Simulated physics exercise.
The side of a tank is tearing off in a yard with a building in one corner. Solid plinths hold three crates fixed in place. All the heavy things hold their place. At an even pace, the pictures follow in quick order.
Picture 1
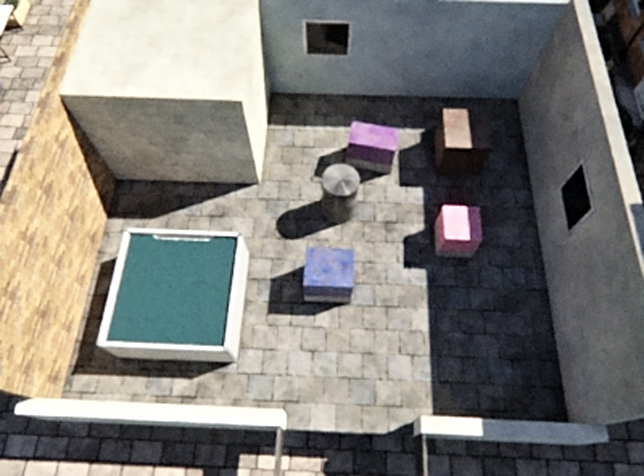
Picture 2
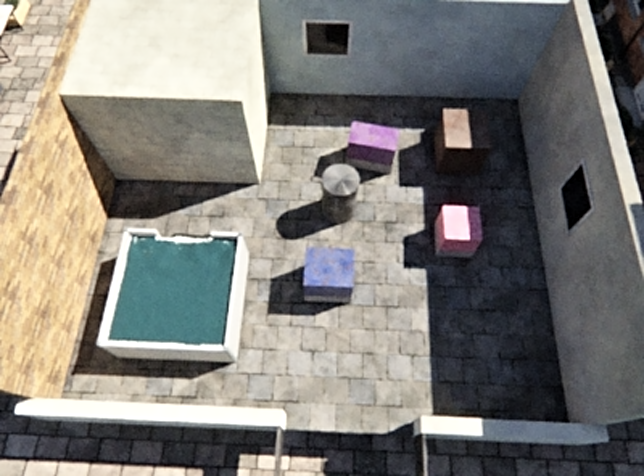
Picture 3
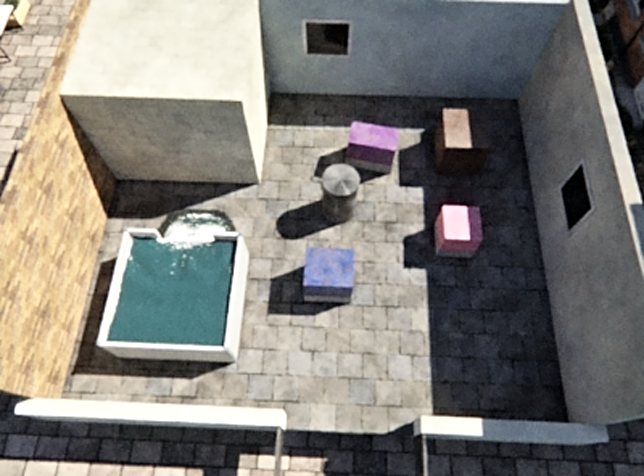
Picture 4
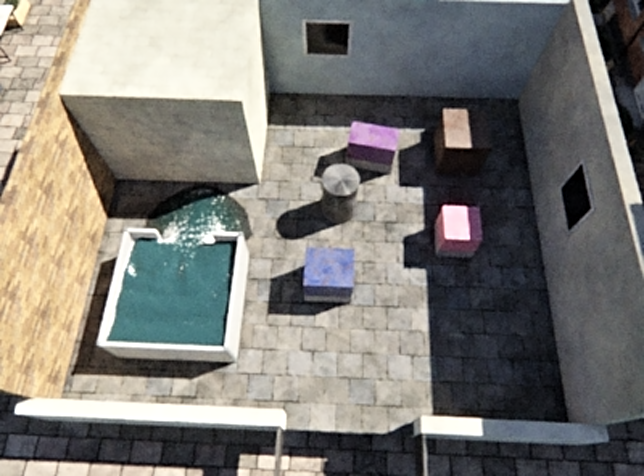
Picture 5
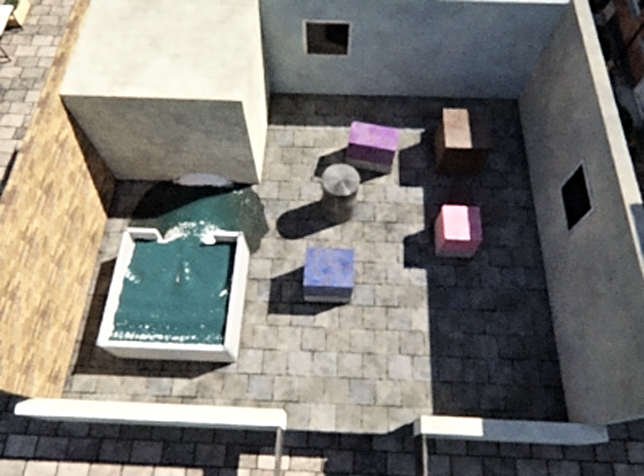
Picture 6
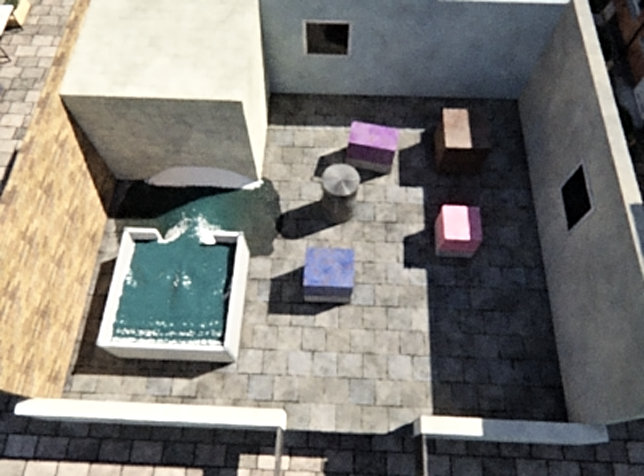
Teal water pouring through a gap in the far side of a white tank, spreading across a paved yard beside a corner building.
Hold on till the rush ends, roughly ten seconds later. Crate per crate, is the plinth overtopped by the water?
Purple crate - not overtopped, pink crate - not overtopped, blue crate - not overtopped.
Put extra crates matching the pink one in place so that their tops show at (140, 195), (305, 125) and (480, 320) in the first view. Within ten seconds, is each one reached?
Taken as listed, number one does get flooded, number two never gets reached and number three never gets reached.
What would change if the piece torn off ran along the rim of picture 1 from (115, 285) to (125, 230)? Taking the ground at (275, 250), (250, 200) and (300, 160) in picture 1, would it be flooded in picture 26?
So it's liquid at the first, liquid at the second and nothing at the third.
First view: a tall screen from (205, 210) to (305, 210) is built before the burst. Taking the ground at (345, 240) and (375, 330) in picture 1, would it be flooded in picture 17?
In order, I'd call them inundated and bare.
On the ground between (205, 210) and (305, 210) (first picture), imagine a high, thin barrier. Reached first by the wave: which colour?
Looks like the blue crate.
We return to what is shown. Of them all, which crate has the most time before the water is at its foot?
Looks like the pink crate to me.
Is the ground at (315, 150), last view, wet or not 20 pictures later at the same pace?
That point would be inundated.
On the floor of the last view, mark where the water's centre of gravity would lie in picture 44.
My pick is pixel (245, 269).
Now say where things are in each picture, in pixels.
Still water in the water tank at (175, 288), in the first frame.
The front is at a hidden place, out from the gap on the water tank's far side, in the second frame.
The front is at (177, 216), out from the gap on the water tank's far side, in the third frame.
The front is at (196, 189), out from the gap on the water tank's far side, in the fourth frame.
Water pours out on the water tank's far side and has run to (167, 181), in the fifth frame.
The front is at (139, 180), out from the gap on the water tank's far side, in the sixth frame.
A moment on, water covers 15 % of the floor; the purple crate water round its plinth, the pink crate not reached, the blue crate not reached.
Next, water covers 25 % of the floor; the purple crate water round its plinth, the pink crate not reached, the blue crate water round its plinth.
Then, water covers 50 % of the floor; the purple crate water round its plinth, the pink crate water round its plinth, the blue crate water round its plinth.
Later, water covers 85 % of the floor; the purple crate water round its plinth, the pink crate water round its plinth, the blue crate water round its plinth.
In the end, water covers 100 % of the floor; the purple crate stayed above the water, the pink crate stayed above the water, the blue crate stayed above the water.
